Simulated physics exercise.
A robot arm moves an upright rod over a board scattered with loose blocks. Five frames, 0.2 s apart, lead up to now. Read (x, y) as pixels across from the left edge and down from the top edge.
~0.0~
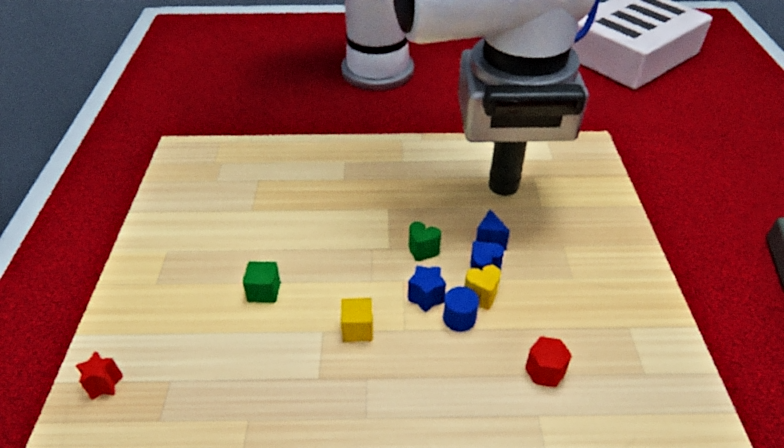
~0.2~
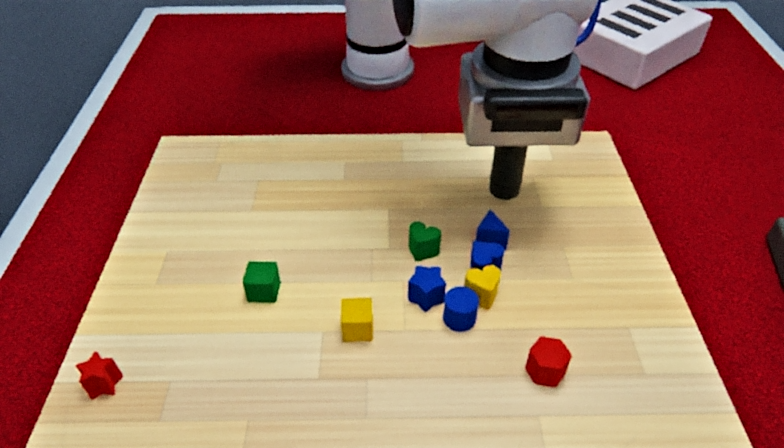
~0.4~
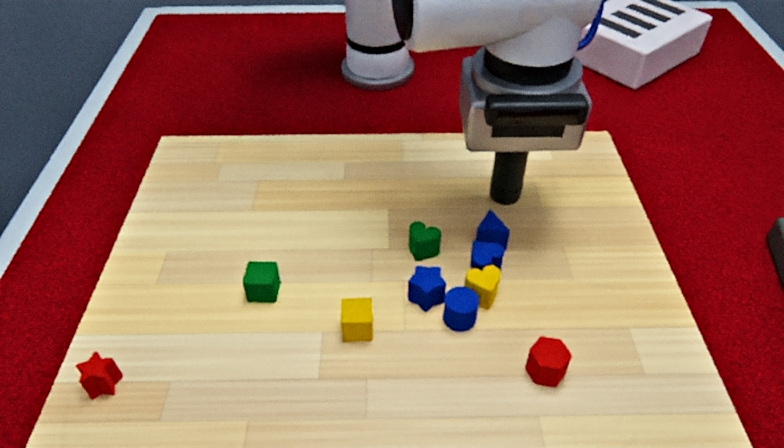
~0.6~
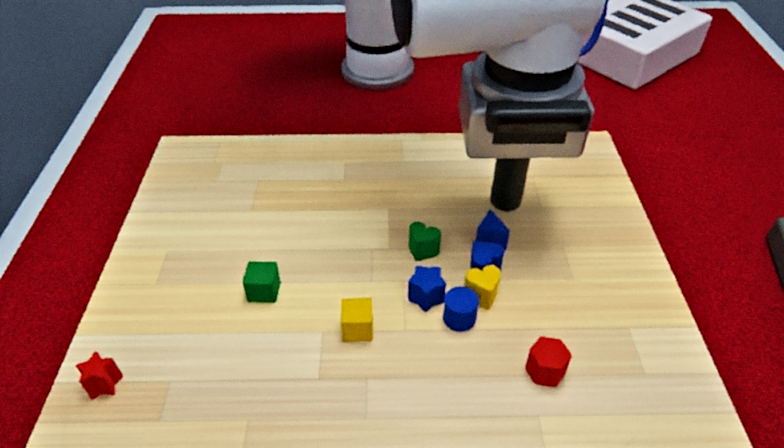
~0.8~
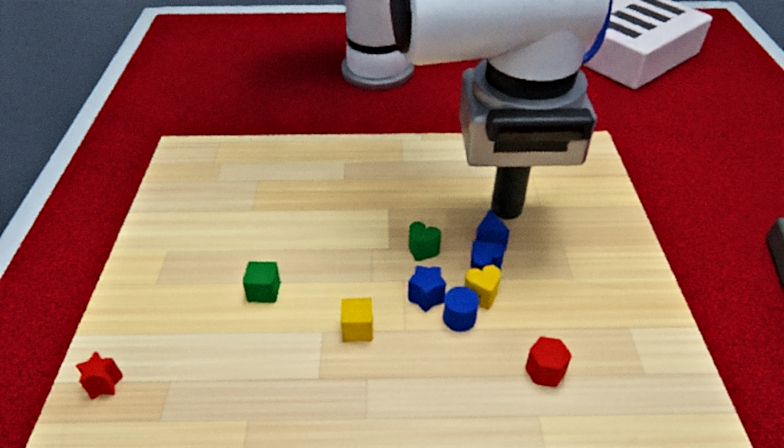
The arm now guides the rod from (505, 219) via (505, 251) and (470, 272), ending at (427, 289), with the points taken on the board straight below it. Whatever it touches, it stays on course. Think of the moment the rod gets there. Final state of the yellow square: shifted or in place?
Left in place.
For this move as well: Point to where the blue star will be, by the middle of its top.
Its top centre is at about (400, 288).
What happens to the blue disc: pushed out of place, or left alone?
That block is shifted.
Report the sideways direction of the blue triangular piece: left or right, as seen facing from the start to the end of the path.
That's a shift to the right.
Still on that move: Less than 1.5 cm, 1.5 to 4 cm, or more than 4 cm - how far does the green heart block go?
The shift is below 1.5 cm.
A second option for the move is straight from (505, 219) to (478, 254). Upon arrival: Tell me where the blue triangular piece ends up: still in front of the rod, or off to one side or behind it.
Final position: Ahead.
On the path given first. One third of the way, rod (507, 242); blue triangular piece (482, 231), turned 25° clockwise.
Two thirds of the way, rod (471, 263); blue disc (460, 305); blue heart block (456, 273); blue triangular piece (462, 234), turned 90° clockwise.
At the end, rod (428, 280); yellow square unmoved; green heart block unmoved; blue star (400, 288), turned 30° clockwise; blue disc (461, 308); blue heart block (435, 295), turned 20° anticlockwise; blue triangular piece (461, 234), turned 90° clockwise.
